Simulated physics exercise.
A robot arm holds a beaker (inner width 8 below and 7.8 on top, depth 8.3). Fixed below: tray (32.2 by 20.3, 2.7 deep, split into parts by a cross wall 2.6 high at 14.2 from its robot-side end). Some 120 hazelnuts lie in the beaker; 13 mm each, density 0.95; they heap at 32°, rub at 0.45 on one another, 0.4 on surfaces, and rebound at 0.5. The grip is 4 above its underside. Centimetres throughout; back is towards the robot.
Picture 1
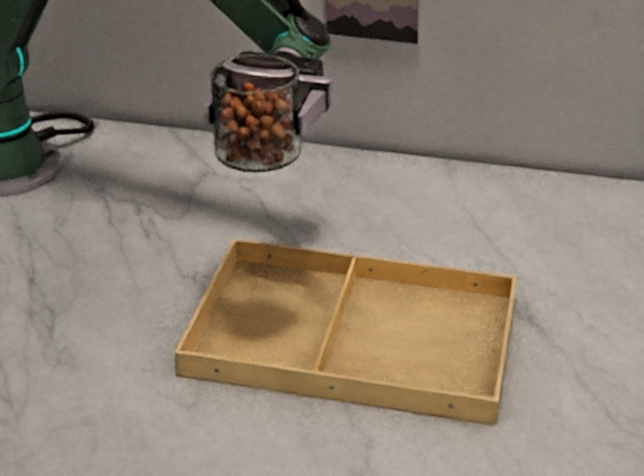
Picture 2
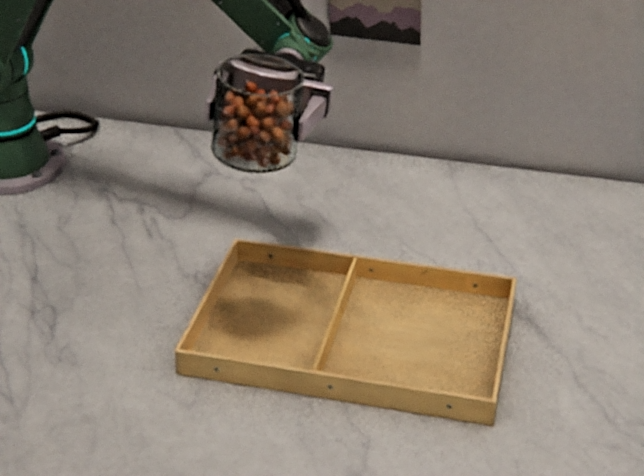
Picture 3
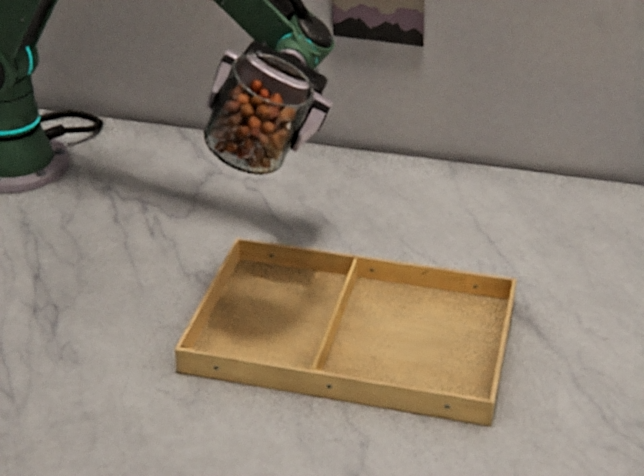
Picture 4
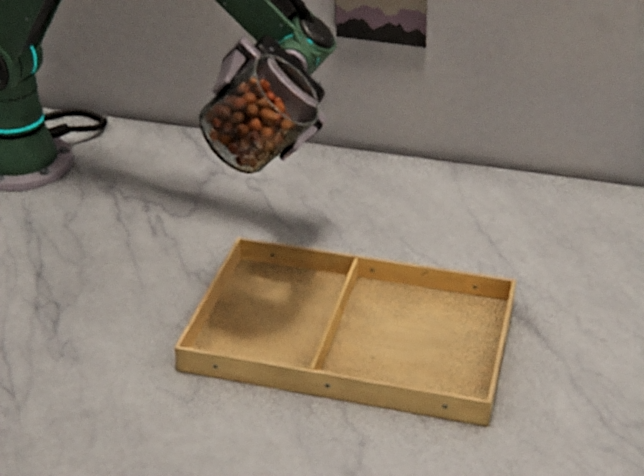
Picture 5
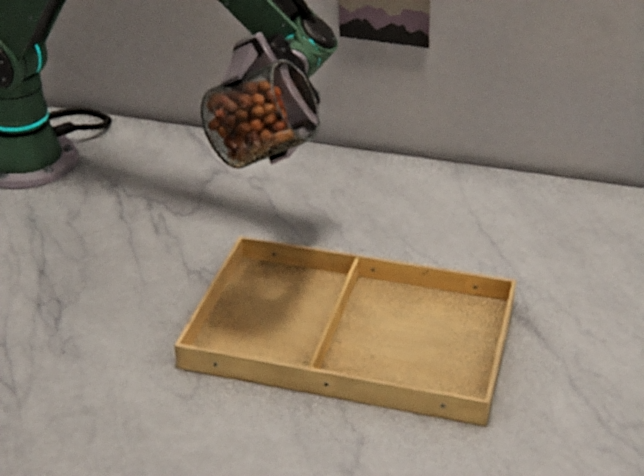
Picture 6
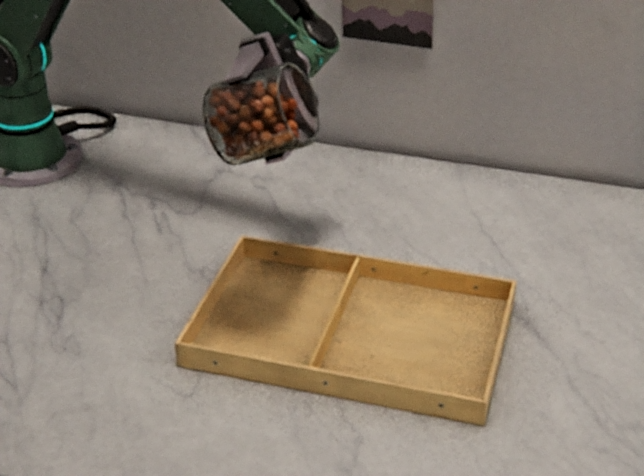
On a grey-veined white marble surface before a plain grey wall, seen from above at an angle, the camera appears nearly still. A green robot arm at the upper left holds a clear beaker of reddish-brown hazelnuts above and behind a shallow, two-part wooden tray. The arm tilts the upright beaker steadily until it leans far over, and the nuts shift inside it.
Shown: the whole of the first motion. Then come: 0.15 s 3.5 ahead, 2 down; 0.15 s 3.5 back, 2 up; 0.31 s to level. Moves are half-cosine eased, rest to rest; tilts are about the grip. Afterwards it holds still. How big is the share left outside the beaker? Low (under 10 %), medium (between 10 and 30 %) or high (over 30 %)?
A low share, under 10 %, ends outside the beaker.
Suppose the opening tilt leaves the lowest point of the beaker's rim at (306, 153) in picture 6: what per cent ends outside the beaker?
Some 25 per cent.
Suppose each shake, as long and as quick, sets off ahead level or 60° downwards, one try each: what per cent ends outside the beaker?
About 10 and 0 per cent.
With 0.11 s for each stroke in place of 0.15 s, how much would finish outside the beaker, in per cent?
Then about 5 per cent.
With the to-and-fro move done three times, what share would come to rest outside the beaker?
Then about 5 per cent.
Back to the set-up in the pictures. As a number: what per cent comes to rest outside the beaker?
Some 5 per cent.
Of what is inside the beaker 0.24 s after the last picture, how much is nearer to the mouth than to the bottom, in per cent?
Some 35 per cent.
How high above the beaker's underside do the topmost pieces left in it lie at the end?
Some 7.0 cm.
Then, 0.24 s on, tilted 66° forward, highest piece 27 above the table; 116 in the beaker.
Then, 0.49 s on, tilted 22° forward, highest piece 28 above the table; 112 in the beaker, 3 in the far-side part, 1 in the robot-side part.
Then, 0.81 s on, level, highest piece 29 above the table; 112 in the beaker, 3 in the far-side part, 1 in the robot-side part.
Then, 1.86 s on, level, highest piece 29 above the table; 112 in the beaker, 3 in the far-side part, 1 in the robot-side part.
In the end, 112 in the beaker, 3 in the far-side part, 1 in the robot-side part. That is 3 % outside the beaker.
